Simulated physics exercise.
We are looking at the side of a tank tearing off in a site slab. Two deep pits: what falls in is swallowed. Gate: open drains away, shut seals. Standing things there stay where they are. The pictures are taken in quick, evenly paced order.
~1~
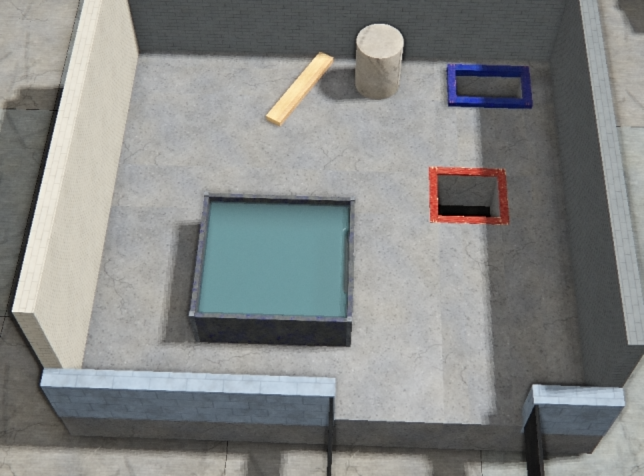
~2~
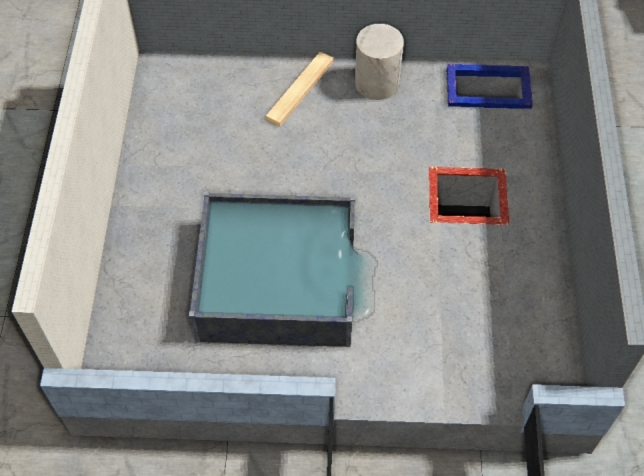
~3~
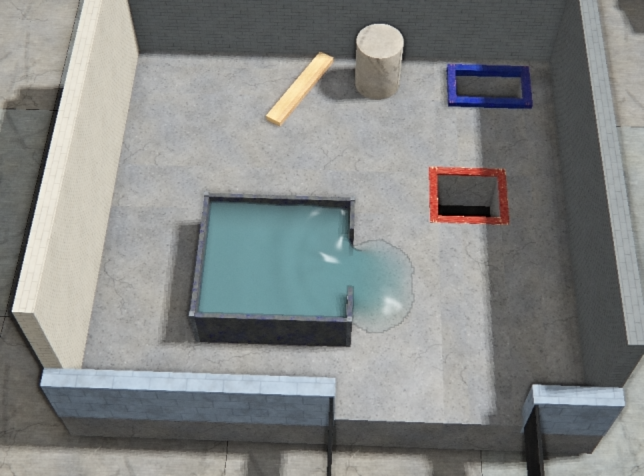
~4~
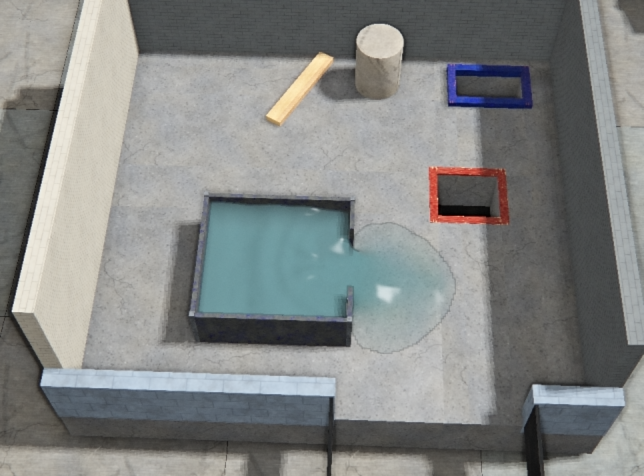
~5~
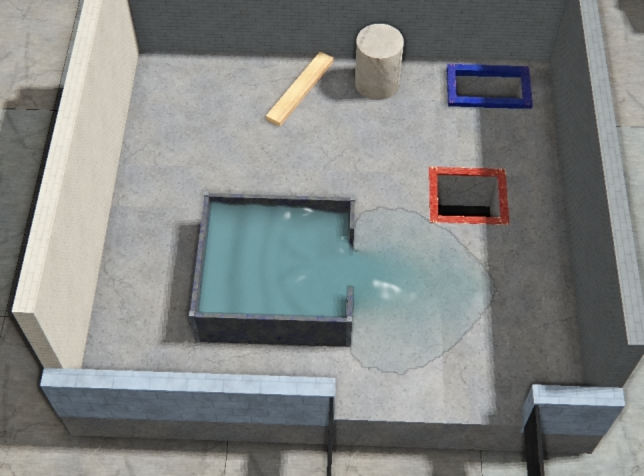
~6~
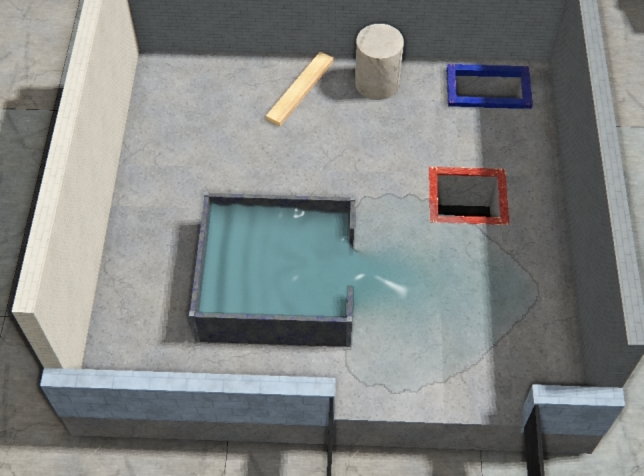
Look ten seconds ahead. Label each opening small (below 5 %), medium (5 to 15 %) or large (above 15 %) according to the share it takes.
Gate: Large; red pit: Large; blue pit: Small.
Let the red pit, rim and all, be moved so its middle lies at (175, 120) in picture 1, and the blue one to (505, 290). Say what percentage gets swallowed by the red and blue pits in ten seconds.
My answer: Red gets 0 percent, blue gets 15 percent.
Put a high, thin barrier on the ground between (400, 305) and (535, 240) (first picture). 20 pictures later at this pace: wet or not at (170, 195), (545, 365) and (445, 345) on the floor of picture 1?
Point by point: First spared, next swamped, last swamped.
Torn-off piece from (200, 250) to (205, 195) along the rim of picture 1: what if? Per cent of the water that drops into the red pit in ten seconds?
For red, it comes to 4 percent.
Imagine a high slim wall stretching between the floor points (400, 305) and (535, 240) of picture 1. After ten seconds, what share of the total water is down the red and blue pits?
The red pit gets 40 per cent, the blue pit 0 per cent.
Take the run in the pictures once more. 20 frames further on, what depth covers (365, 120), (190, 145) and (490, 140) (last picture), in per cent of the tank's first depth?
0, 0 and 4 per cent, roughly.
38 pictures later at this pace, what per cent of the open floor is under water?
Estimate: Near 50 %.
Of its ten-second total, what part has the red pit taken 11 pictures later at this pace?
About 25 %.
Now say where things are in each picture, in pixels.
The first picture shows the open tank at (276, 258) is whole and still.
In the second picture, water pours out at (348, 277) and has run to (362, 315).
In the third picture, the front is at (406, 267), out from the gap at (348, 277).
In the fourth picture, water pours out at (348, 277) and has run to (445, 272).
In the fifth picture, water pours out at (348, 277) and has run to (489, 288).
In the sixth picture, water pours out at (348, 276) and has run to (527, 282).
A moment on, water covers 25 % of the floor; the gate 0 %, the red pit 2 %, the blue pit 0 %.
Next, water covers 30 % of the floor; the gate 2 %, the red pit 4 %, the blue pit 0 %.
Then, water covers 35 % of the floor; the gate 6 %, the red pit 7 %, the blue pit 0 %.
Later, water covers 50 % of the floor; the gate 14 %, the red pit 12 %, the blue pit 0 %.
In the end, water covers 65 % of the floor; the gate 23 %, the red pit 19 %, the blue pit 1 %.
